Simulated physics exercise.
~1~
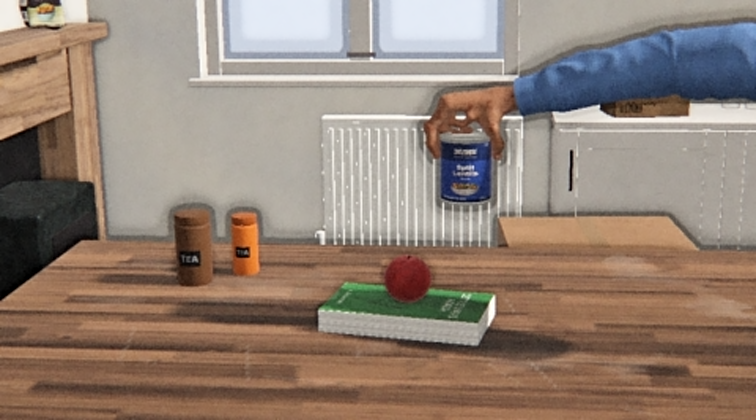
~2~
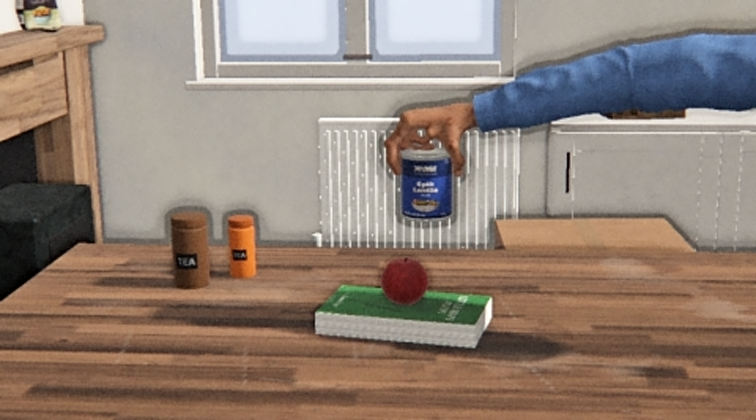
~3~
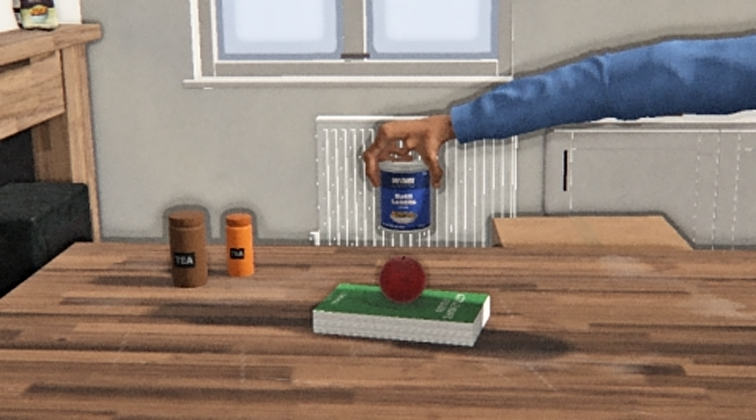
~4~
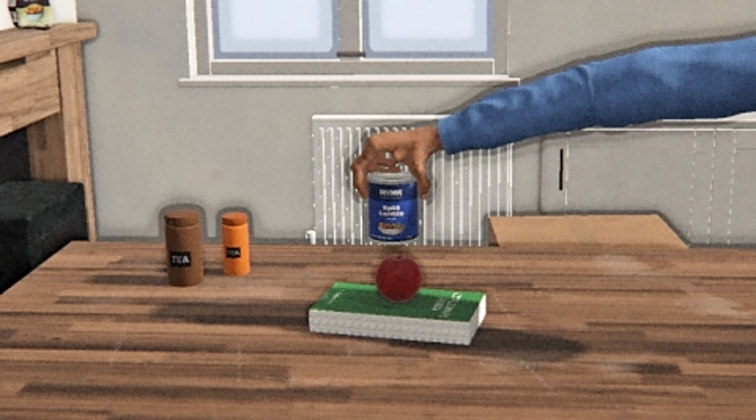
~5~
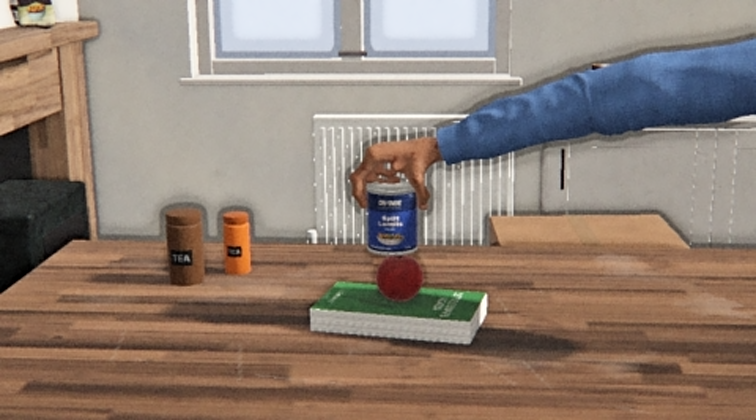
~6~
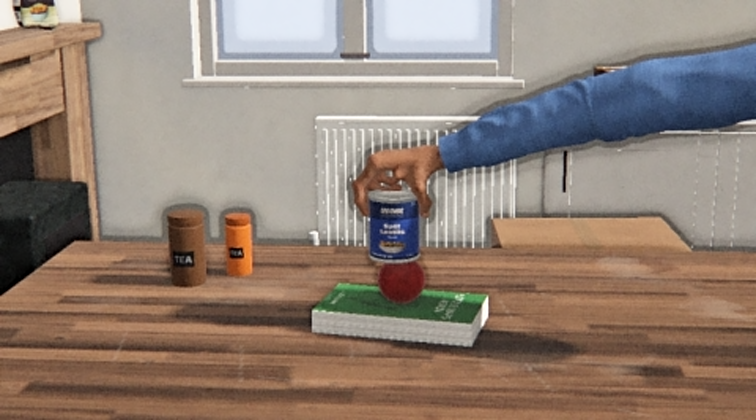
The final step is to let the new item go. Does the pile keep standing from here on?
No, it falls down.
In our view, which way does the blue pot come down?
Pretty clearly in the leftward direction.
Then, 0.50 s later than the last frame, blue pot now fallen.
Then, 0.80 s later than the last frame, things are still on the move.
When it is over, fallen, blue pot; the other 4 as before. End places, in pixels of the last picture, blue pot near (213, 301). The pile gives way.
